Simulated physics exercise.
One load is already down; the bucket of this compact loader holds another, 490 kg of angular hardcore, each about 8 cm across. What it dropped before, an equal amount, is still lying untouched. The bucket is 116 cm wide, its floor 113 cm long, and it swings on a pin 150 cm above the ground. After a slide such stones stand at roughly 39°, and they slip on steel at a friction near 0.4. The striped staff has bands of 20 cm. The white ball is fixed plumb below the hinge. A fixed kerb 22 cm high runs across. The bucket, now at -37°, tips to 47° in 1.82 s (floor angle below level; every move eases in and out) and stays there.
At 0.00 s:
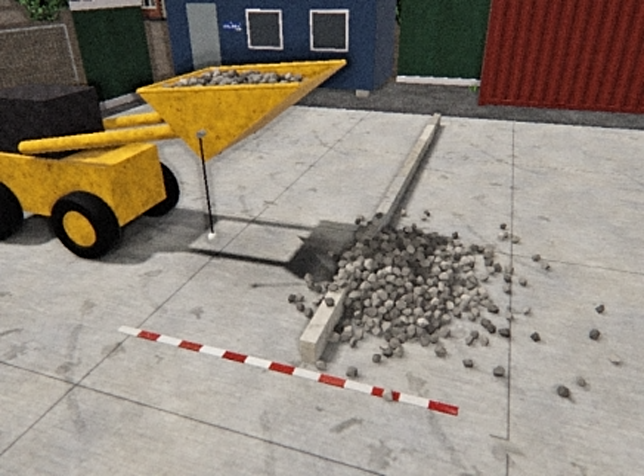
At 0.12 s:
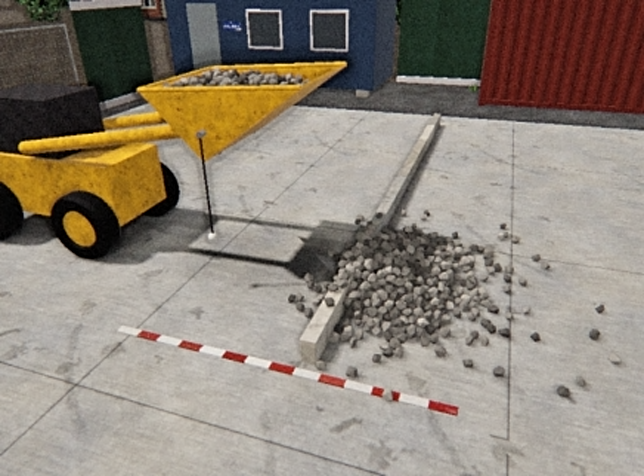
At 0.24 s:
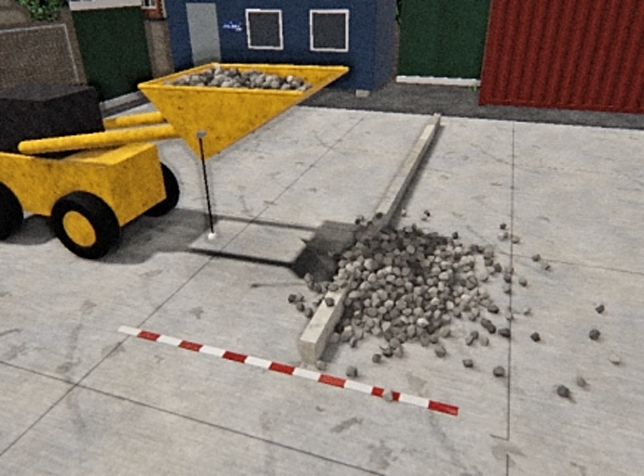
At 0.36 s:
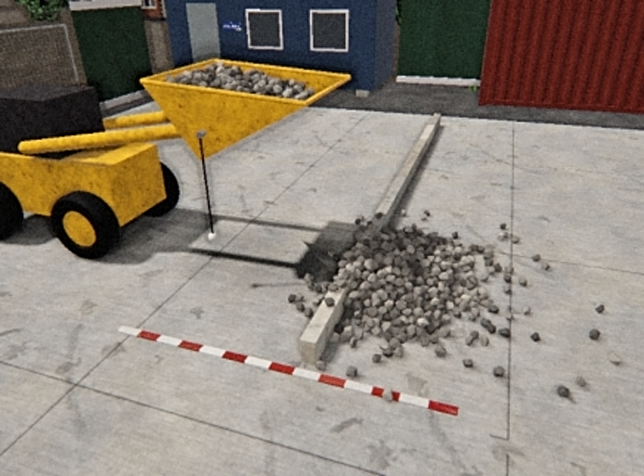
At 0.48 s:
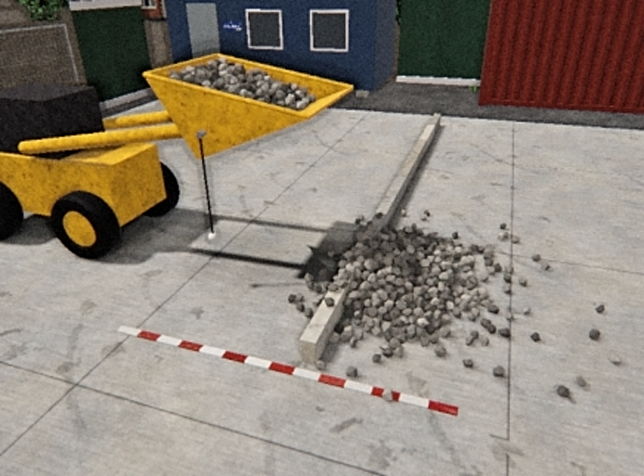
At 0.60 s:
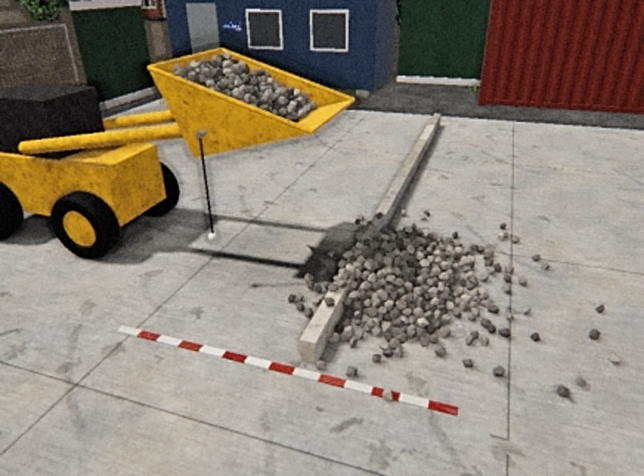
A concrete yard is seen from slightly above, with a blue building, green doors and a red corrugated container along the back. At left, a yellow wheeled loader holds up a bucket of grey stones, while more stones lie heaped around a pale kerb behind a red-and-white striped staff. The bucket gradually tilts back toward level, its stones shifting slightly inside, while the heap and camera stay still.
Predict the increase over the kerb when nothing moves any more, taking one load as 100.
About 4 per cent.
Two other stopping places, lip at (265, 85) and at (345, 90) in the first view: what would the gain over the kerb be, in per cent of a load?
Near 0 per cent from the first place, 50 from the second.
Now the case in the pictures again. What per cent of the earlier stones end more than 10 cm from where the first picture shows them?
About 0 per cent.
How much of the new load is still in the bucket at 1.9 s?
Roughly 30 per cent is still inside.
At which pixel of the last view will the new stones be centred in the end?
Their middle is at about (326, 257).
After 1.4 s the floor is at 34°; in per cent of one load, 100 in the bucket, 8 on this side of the kerb, 92 over the kerb; the foremost stones are at (569, 323).
After 1.9 s the floor is at 47°; in per cent of one load, 32 in the bucket, 75 on this side of the kerb, 92 over the kerb; the foremost stones are at (569, 323).
After 2.3 s the floor is at 47°; in per cent of one load, 0 in the bucket, 106 on this side of the kerb, 94 over the kerb; the foremost stones are at (569, 323).
After 5.1 s the floor is at 47°; in per cent of one load, 0 in the bucket, 104 on this side of the kerb, 96 over the kerb; the foremost stones are at (569, 323). Net gain over the kerb, 4.
